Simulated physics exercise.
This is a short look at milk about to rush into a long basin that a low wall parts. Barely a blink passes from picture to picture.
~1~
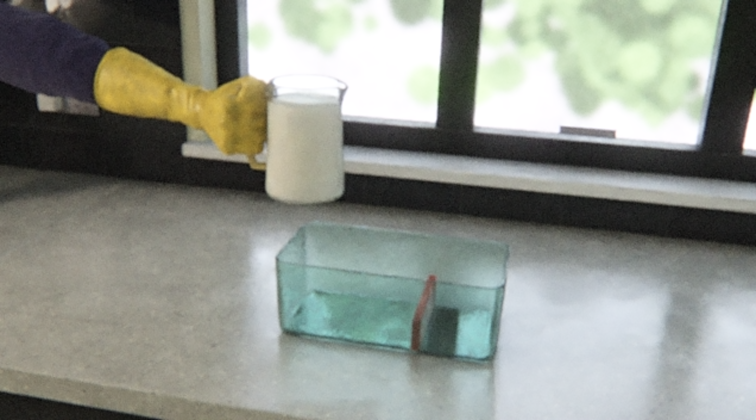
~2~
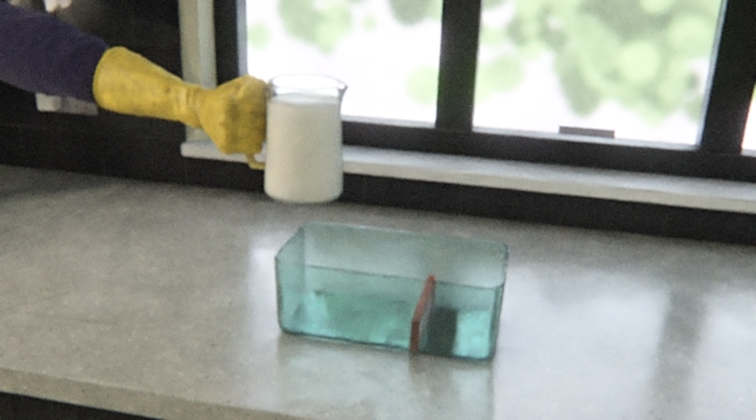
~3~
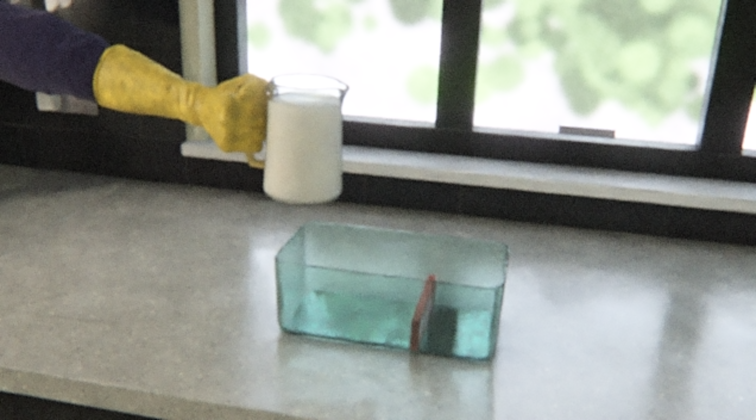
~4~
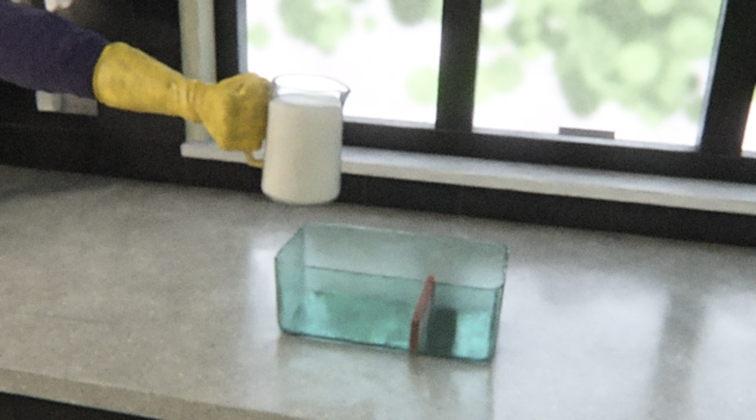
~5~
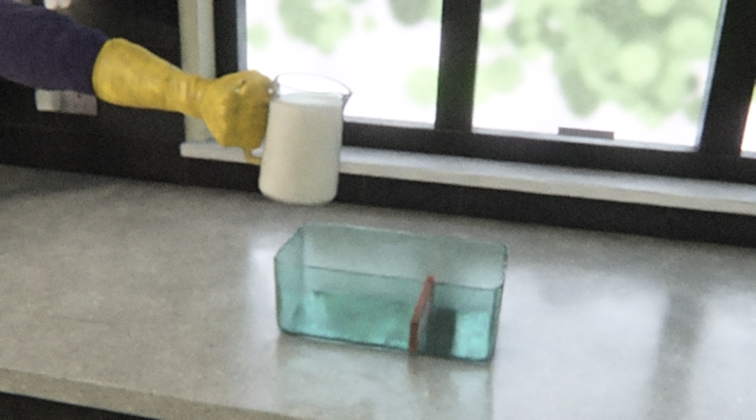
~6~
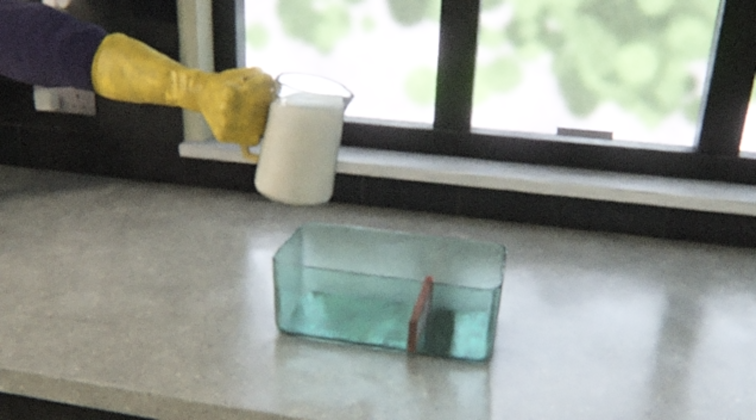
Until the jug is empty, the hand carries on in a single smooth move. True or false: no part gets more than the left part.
True.
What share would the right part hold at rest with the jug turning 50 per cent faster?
Roughly 35 per cent ends up there.
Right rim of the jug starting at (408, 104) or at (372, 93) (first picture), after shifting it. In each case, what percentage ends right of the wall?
Close to 60 % for the first start and close to 70 % for the second.
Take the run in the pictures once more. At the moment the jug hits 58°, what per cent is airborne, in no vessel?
That works out near 5 percent.
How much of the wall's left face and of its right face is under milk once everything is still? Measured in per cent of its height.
Left 50 %, right 60 %.
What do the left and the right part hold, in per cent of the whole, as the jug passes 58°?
Reading: Left some 0 %, right some 0 %.
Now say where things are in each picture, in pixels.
In the first frame, it leans 0°; its right rim is at (348, 86); the milk meets the walls at (274, 96) and (341, 101); the long basin's rim runs from (291, 241) to (507, 267); the wall's top is at (425, 297).
In the second frame, it leans 0°; its right rim is at (348, 86); the milk meets the walls at (274, 95) and (340, 101).
In the third frame, it leans 2°; its right rim is at (349, 87); the milk meets the walls at (274, 95) and (341, 101).
In the fourth frame, it leans 4°; its right rim is at (351, 90); the milk meets the walls at (275, 97) and (342, 103).
In the fifth frame, it leans 6°; its right rim is at (353, 93); the milk meets the walls at (276, 97) and (344, 103).
In the sixth frame, it leans 10°; its right rim is at (354, 96); the milk meets the walls at (276, 104) and (345, 104).
A moment on, the tilt is 58° and 93 per cent is still to pour, 1 is left of the wall and 0 right of it.
Next, the tilt is 92° and 57 per cent is still to pour, 11 is left of the wall and 15 right of it.
Then the tilt is 101° and 14 per cent is still to pour, 40 is left of the wall and 38 right of it.
Later the tilt is 101° and 2 per cent is still to pour, 57 is left of the wall and 38 right of it.
At rest 60 per cent lies left of the wall, 39 right of it and 1 outside.
